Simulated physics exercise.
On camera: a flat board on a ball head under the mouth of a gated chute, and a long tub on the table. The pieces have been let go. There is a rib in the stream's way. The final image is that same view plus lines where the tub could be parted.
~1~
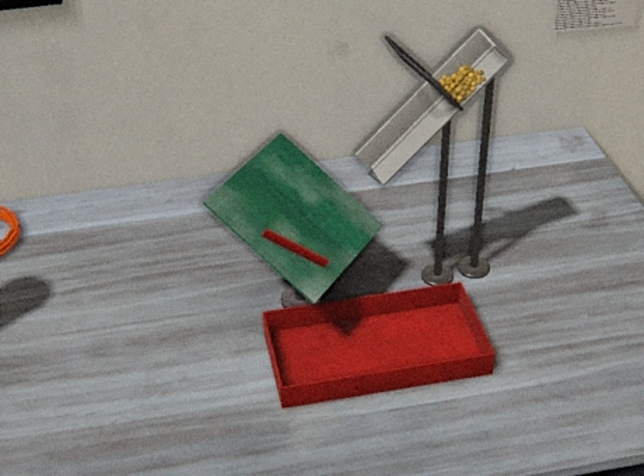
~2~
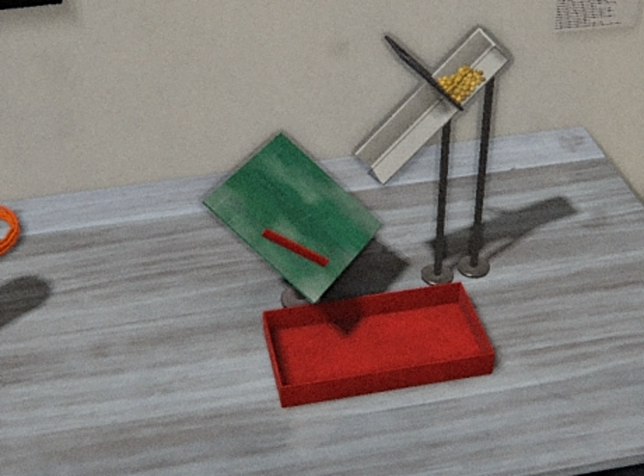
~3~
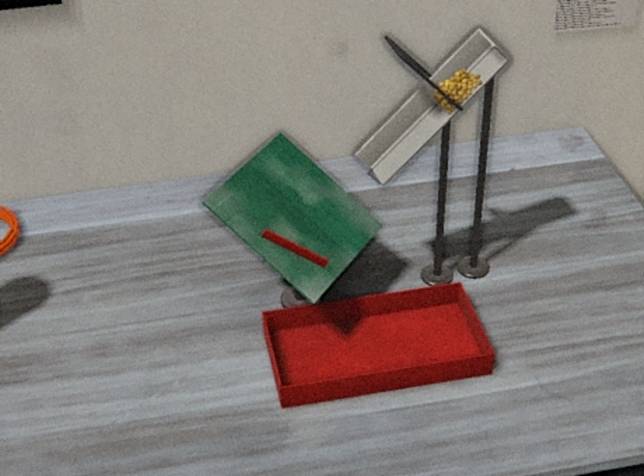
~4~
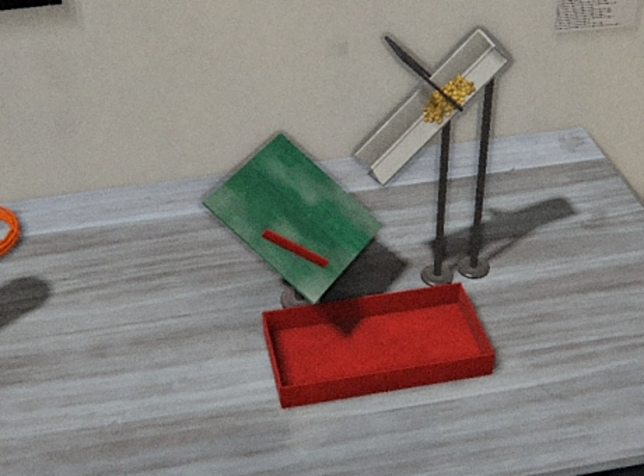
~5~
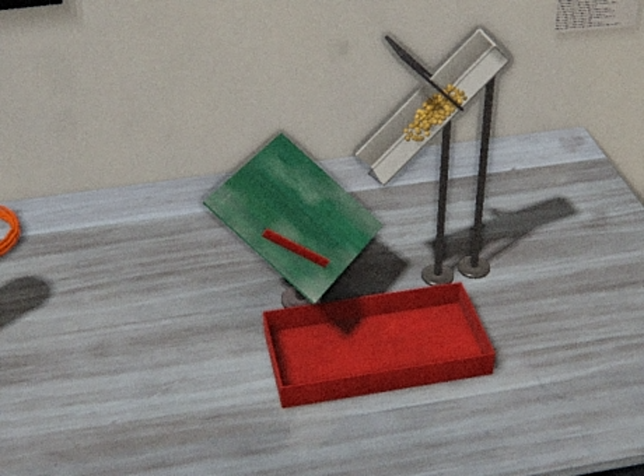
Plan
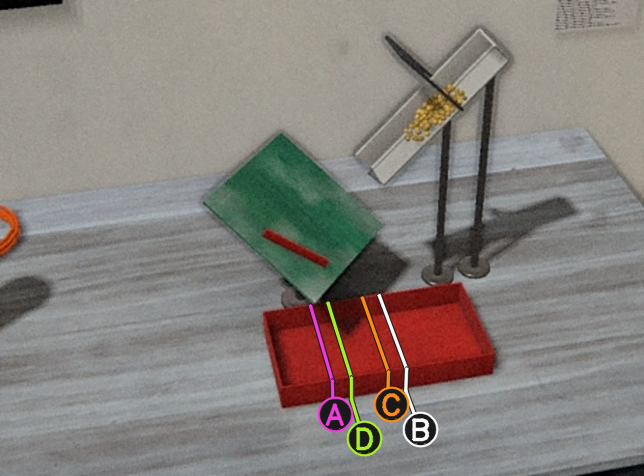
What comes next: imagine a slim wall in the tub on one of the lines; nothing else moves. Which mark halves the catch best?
C is best.
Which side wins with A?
The right side.
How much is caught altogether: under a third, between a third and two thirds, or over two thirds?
About that: Over two thirds.
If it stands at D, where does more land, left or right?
More lands on the right.
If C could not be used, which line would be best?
That is line B.
On the marked copy, line A crosses the front rim at (332, 379); line B crosses the front rim at (406, 367); line C crosses the front rim at (388, 370); line D crosses the front rim at (351, 376).
For line A, of what is caught, none on the left of the divider, all on the right.
For line B, of what is caught, about two thirds on the left of the divider, about a quarter on the right.
For line C, of what is caught, about half on the left of the divider, about half on the right.
For line D, of what is caught, a stray few on the left of the divider, nearly all on the right.
